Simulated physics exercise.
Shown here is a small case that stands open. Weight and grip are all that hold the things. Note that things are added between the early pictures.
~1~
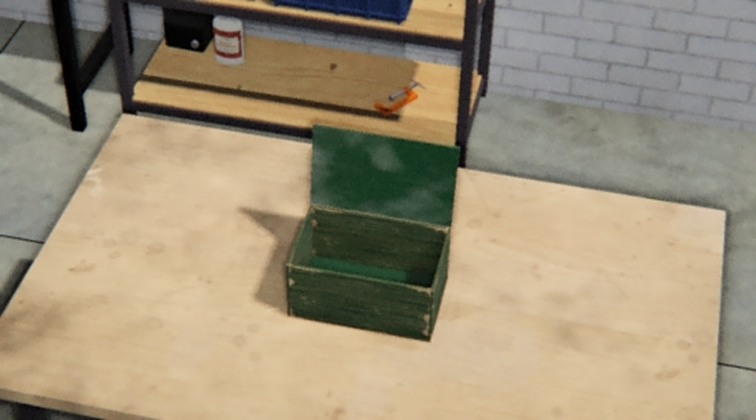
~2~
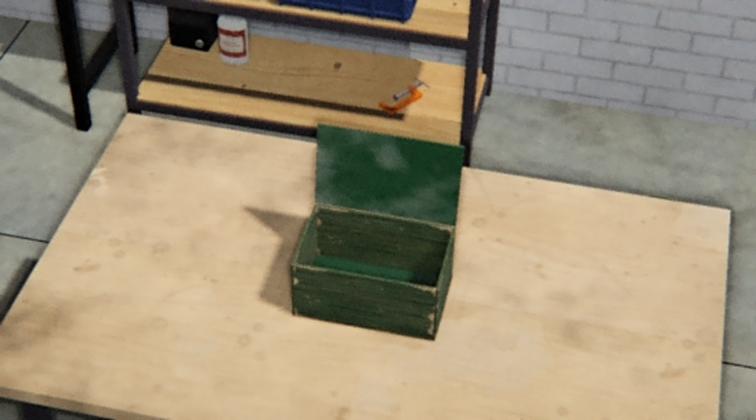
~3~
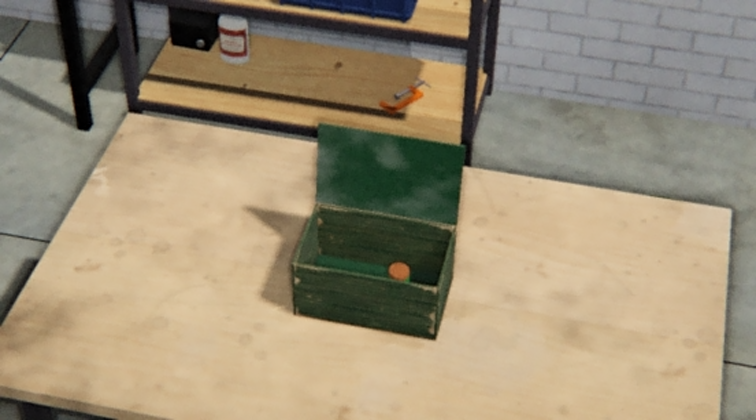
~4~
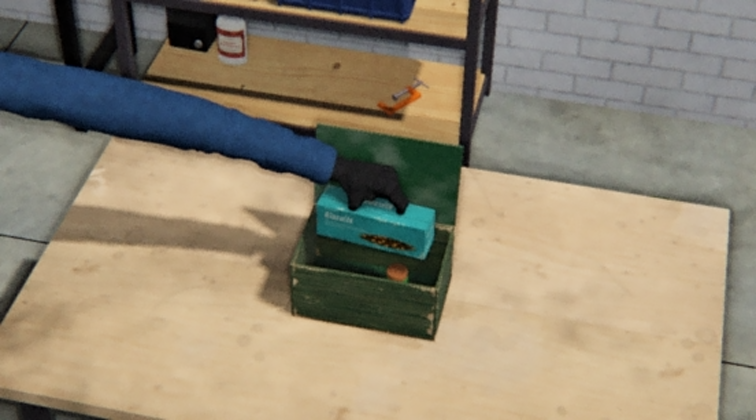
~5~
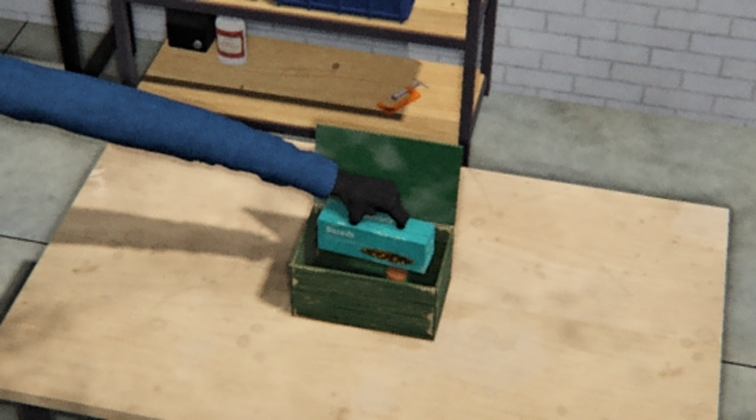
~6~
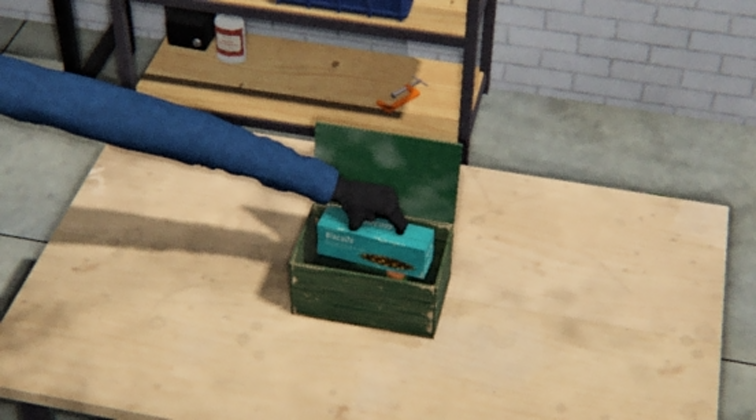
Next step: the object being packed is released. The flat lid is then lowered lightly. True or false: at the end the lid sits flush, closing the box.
True.
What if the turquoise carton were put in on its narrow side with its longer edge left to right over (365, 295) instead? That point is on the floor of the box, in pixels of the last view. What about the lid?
Result: Lid drops fully.
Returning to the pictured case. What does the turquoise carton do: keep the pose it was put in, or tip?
Simply put, it remains unturned.
Then, 0.50 s past the last view, turquoise carton rocked 22° from its first pose near (385, 264); green shaker rocked 38° from its first pose.
Then, 1.50 s past the last view, lid 68° above the rim; turquoise carton displaced a little near (378, 277); green shaker rocked 39° from its first pose.
Then, 1.90 s past the last view, lid 14° above the rim; turquoise carton displaced a little near (378, 277); green shaker rocked 39° from its first pose.
Finally, lid shut; down or leaning hard in the box, green shaker; moved from the start, turquoise carton. Final places as the last picture's camera would see them, turquoise carton near (378, 277).
